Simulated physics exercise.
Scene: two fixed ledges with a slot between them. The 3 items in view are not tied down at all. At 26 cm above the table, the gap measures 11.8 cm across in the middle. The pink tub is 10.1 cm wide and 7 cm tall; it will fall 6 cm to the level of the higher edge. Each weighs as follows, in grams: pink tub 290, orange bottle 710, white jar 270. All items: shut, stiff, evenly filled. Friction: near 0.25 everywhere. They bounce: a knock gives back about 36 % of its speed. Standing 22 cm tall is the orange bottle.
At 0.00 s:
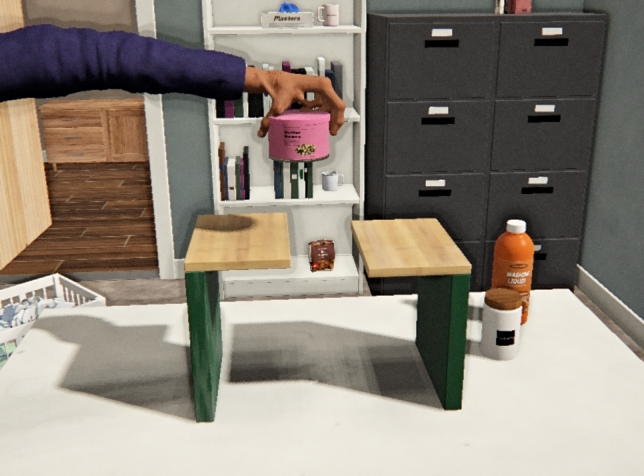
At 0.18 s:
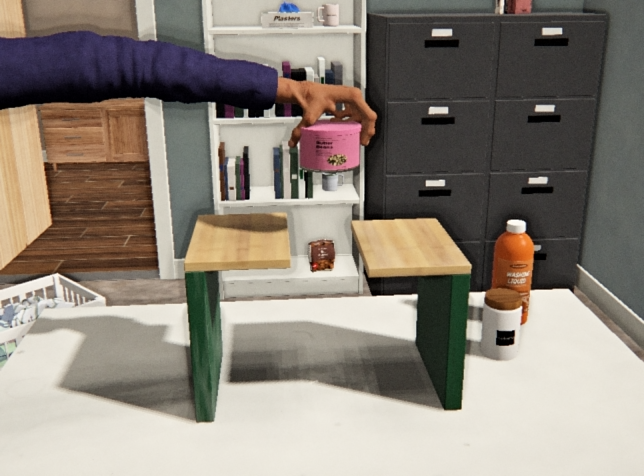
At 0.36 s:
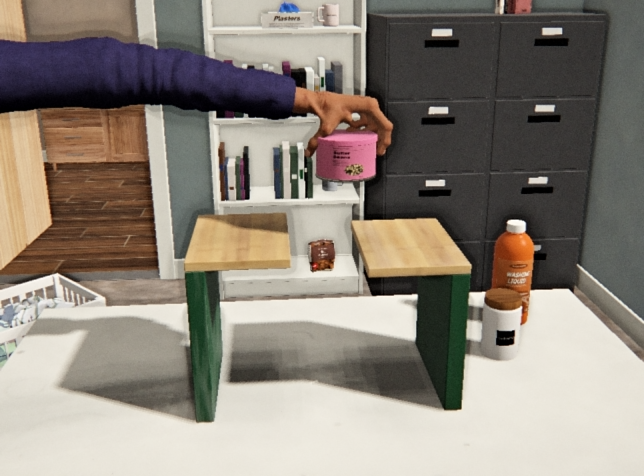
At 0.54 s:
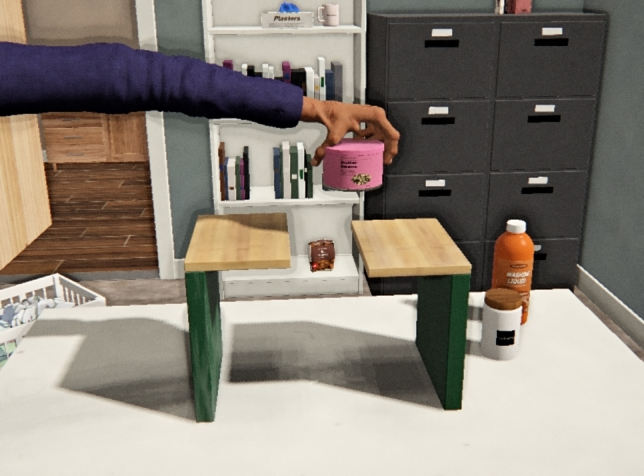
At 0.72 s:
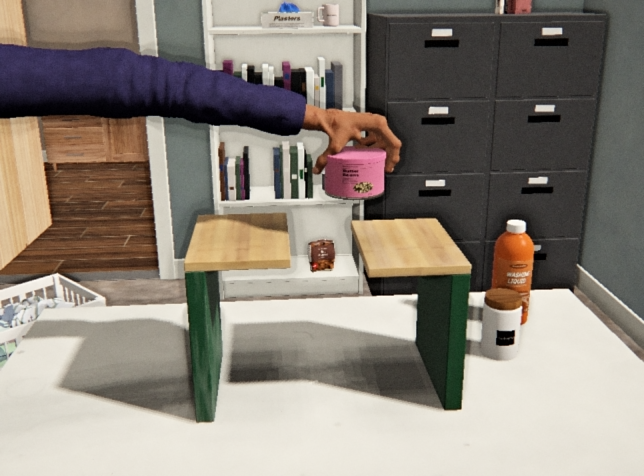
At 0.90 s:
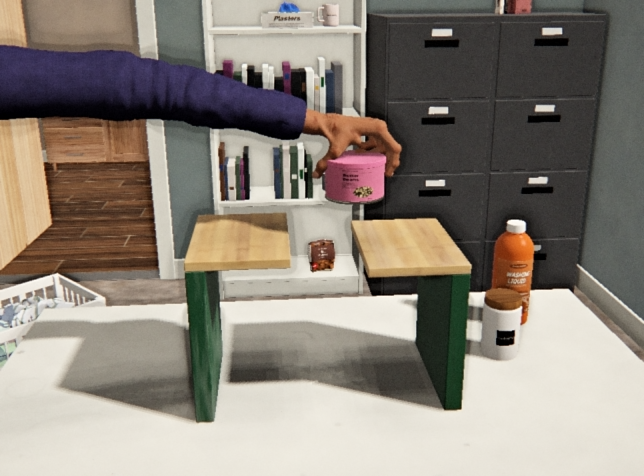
At the start, a hand in a dark purple sleeve holds a pink tub above two wood-topped green stands on a white table, with an orange bottle and white jar at right. The arm moves the tub right and downward, then slows, lowering it slightly near the right stand, still gripped.
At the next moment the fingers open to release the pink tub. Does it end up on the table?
Falls clear.
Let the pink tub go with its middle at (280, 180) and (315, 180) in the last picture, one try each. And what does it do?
The first time it is held up, the second time it makes it through.
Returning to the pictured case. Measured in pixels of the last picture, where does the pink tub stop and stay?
About (378, 361).
After 1.20 s, pink tub leaning 22° near (345, 224).
After 1.40 s, pink tub on its side near (309, 332).
After 1.70 s, pink tub leaning 42° near (348, 349).
At rest (2.3 s), not toppled but over 4 cm from the start, pink tub; the other 2 in place, give or take 4 cm. Seen from the same camera at the end, pink tub near (378, 361). The tub reaches the table.
